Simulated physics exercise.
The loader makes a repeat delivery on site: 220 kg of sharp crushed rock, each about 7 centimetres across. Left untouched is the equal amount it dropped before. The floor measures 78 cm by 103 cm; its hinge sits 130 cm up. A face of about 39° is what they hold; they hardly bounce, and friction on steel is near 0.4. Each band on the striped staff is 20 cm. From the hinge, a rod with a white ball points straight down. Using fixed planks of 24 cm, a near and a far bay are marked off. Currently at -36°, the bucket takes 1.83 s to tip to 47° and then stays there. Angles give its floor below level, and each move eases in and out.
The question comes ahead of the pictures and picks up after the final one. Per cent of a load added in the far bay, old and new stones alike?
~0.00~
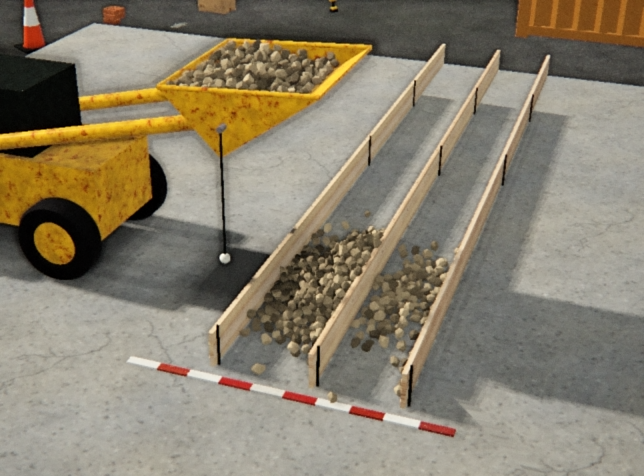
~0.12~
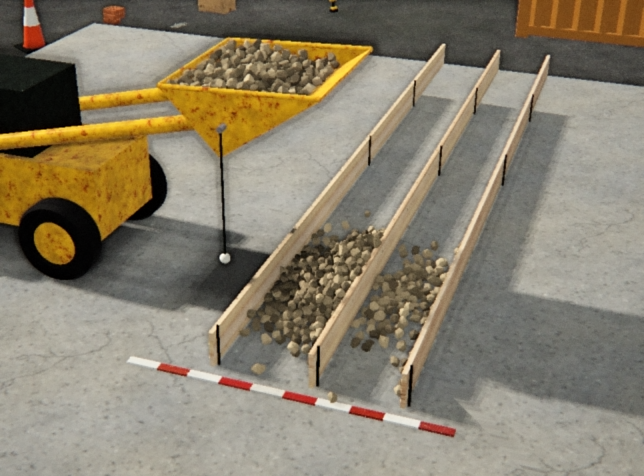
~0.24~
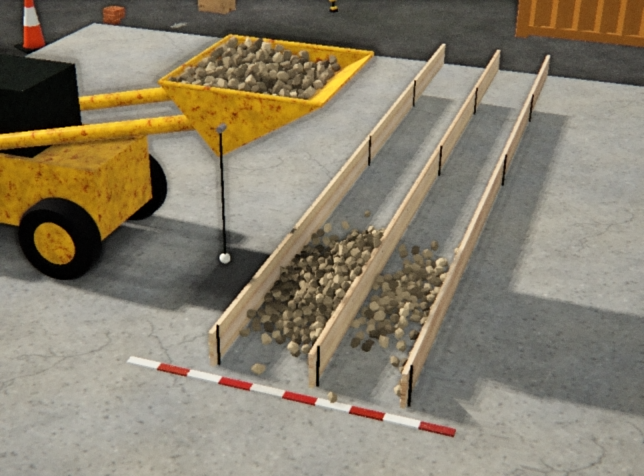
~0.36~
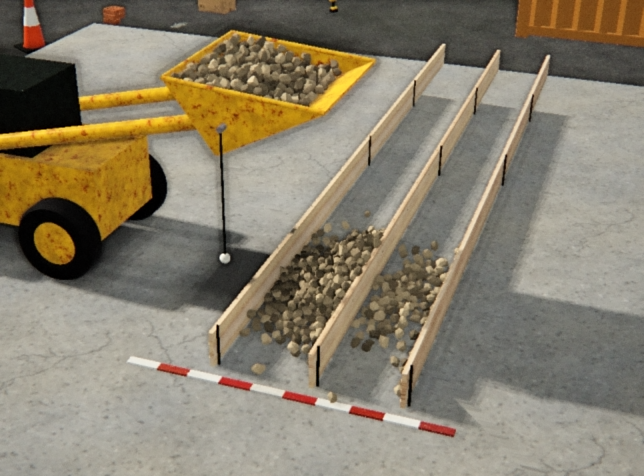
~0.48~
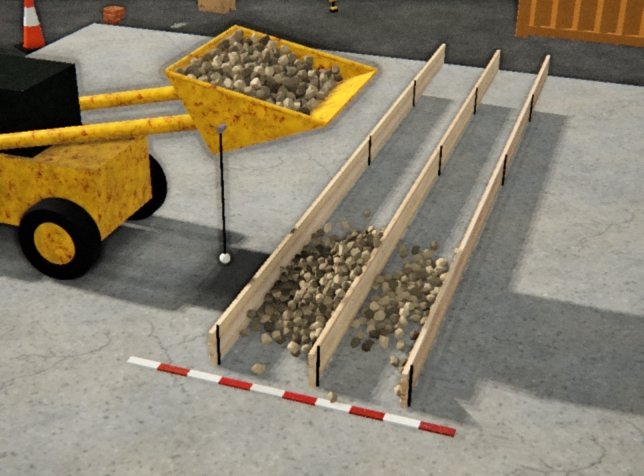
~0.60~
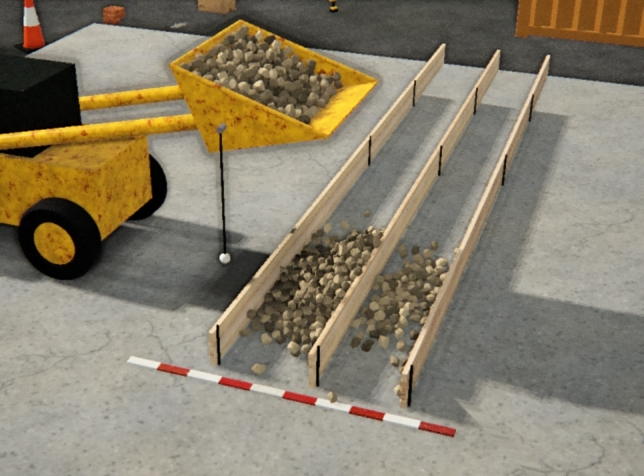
Around 39 %.
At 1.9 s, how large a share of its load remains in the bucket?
Roughly 10 per cent remains inside.
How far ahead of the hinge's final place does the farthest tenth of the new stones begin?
I'd say close to 110 centimetres ahead of it.
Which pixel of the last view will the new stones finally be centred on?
Their middle is at about (346, 278).
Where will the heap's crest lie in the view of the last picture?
The heap should peak at about (348, 250).
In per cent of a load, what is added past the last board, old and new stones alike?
Around 0 per cent of a load, I'd say.
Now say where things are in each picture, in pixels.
The bucket is at -36°, its lip at (320, 98); the top of the load is at (258, 55). The earlier load is highest near (365, 251), 28 cm above ground level, 77 % in the near bay, 23 % in the far bay, in the first frame.
Lip at (320, 100), floor tilted -35°, highest stones at (254, 55); the stones move at 0.1 m/s on average, in the second frame.
Lip at (322, 105), floor tilted -32°, highest stones at (241, 51); the stones move at 0.1 m/s on average, in the third frame.
The bucket is at -28°, its lip at (325, 113); the top of the load is at (232, 49); the stones move at 0.1 m/s on average, in the fourth frame.
Lip at (327, 124), floor tilted -22°, highest stones at (230, 44); the stones move at 0.2 m/s on average, in the fifth frame.
The bucket is at -15°, its lip at (328, 137); the top of the load is at (234, 40); the stones move at 0.2 m/s on average, in the sixth frame.
After 1.4 s the floor is at 34°; in per cent of one load, 100 in the bucket, 77 in the near bay, 23 in the far bay; the foremost stones are at (427, 328).
After 1.9 s the floor is at 47°; in per cent of one load, 12 in the bucket, 150 in the near bay, 38 in the far bay; the foremost stones are at (429, 322).
After 2.3 s the floor is at 47°; in per cent of one load, 0 in the bucket, 141 in the near bay, 59 in the far bay; the foremost stones are at (435, 310).
After 4.7 s the floor is at 47°; in per cent of one load, 0 in the bucket, 138 in the near bay, 62 in the far bay; the foremost stones are at (439, 298). Net gain in the far bay, 39.
